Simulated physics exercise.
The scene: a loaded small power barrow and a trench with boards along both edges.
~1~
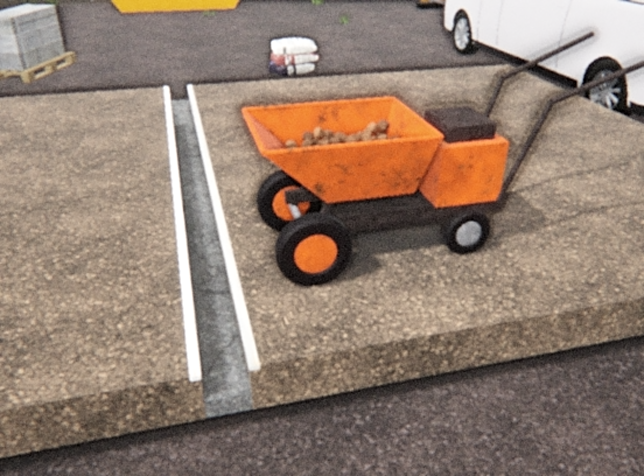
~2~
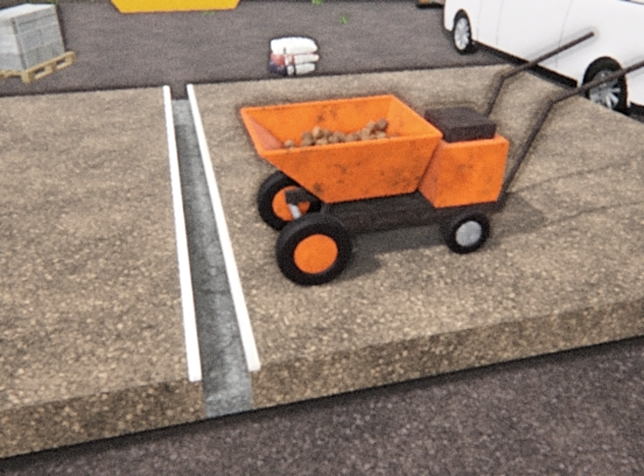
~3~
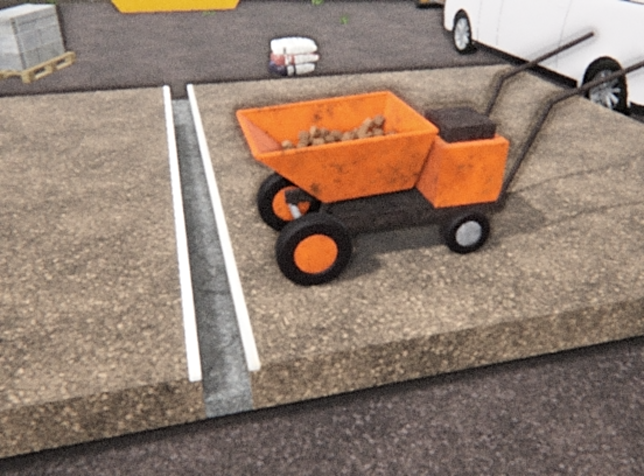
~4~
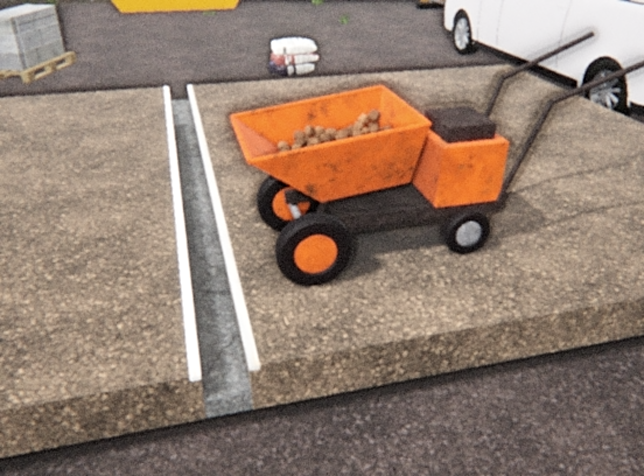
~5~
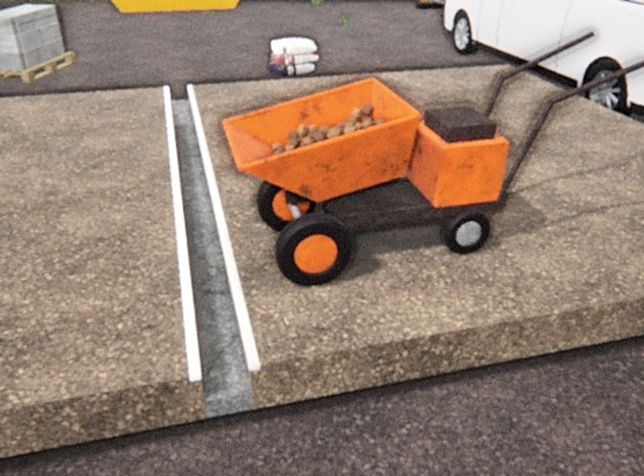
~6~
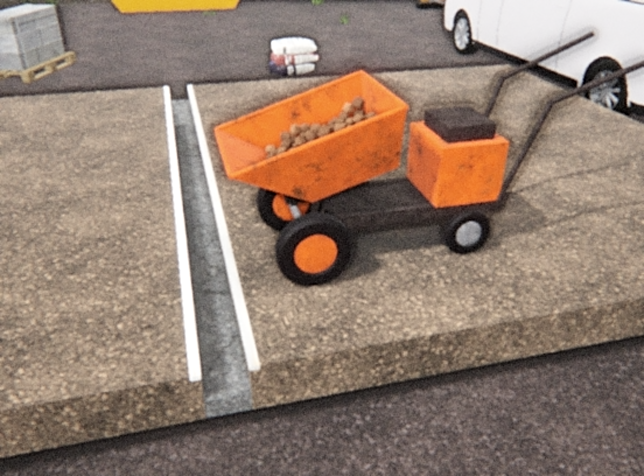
In the video, an orange power barrow loaded with brown clods stands beside a narrow trench edged with white boards. Its skip is level at first, then tilts gradually forward to the left while the wheels stay in place.
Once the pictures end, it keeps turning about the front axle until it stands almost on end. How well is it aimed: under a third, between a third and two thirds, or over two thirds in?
The trench takes under a third.
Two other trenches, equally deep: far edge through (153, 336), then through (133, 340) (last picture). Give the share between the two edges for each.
Near 70 % and 90 %.
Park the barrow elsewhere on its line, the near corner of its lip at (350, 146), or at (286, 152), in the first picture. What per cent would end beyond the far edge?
In turn 0 and 50 in a hundred.
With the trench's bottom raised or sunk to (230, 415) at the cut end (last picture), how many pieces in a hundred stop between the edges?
About 10 per cent.
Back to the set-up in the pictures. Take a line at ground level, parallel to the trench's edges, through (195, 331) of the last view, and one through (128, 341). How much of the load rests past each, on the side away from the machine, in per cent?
The first gives 80 %, the second 20 %.
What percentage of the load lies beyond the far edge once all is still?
Near 85 %.
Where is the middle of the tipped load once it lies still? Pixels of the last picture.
Near (155, 269).
Just after the last frame, skip tipped steeply; every one in the skip.
A moment on, skip tipped steeply; almost all in the skip; about a tenth beyond it.
Further on, skip tipped right over; roughly a quarter in the skip; just a few in or heaped over the trench; the larger part beyond it.
When it is over, skip tipped right over; about a tenth in the skip; about a tenth in or heaped over the trench; the larger part beyond it.
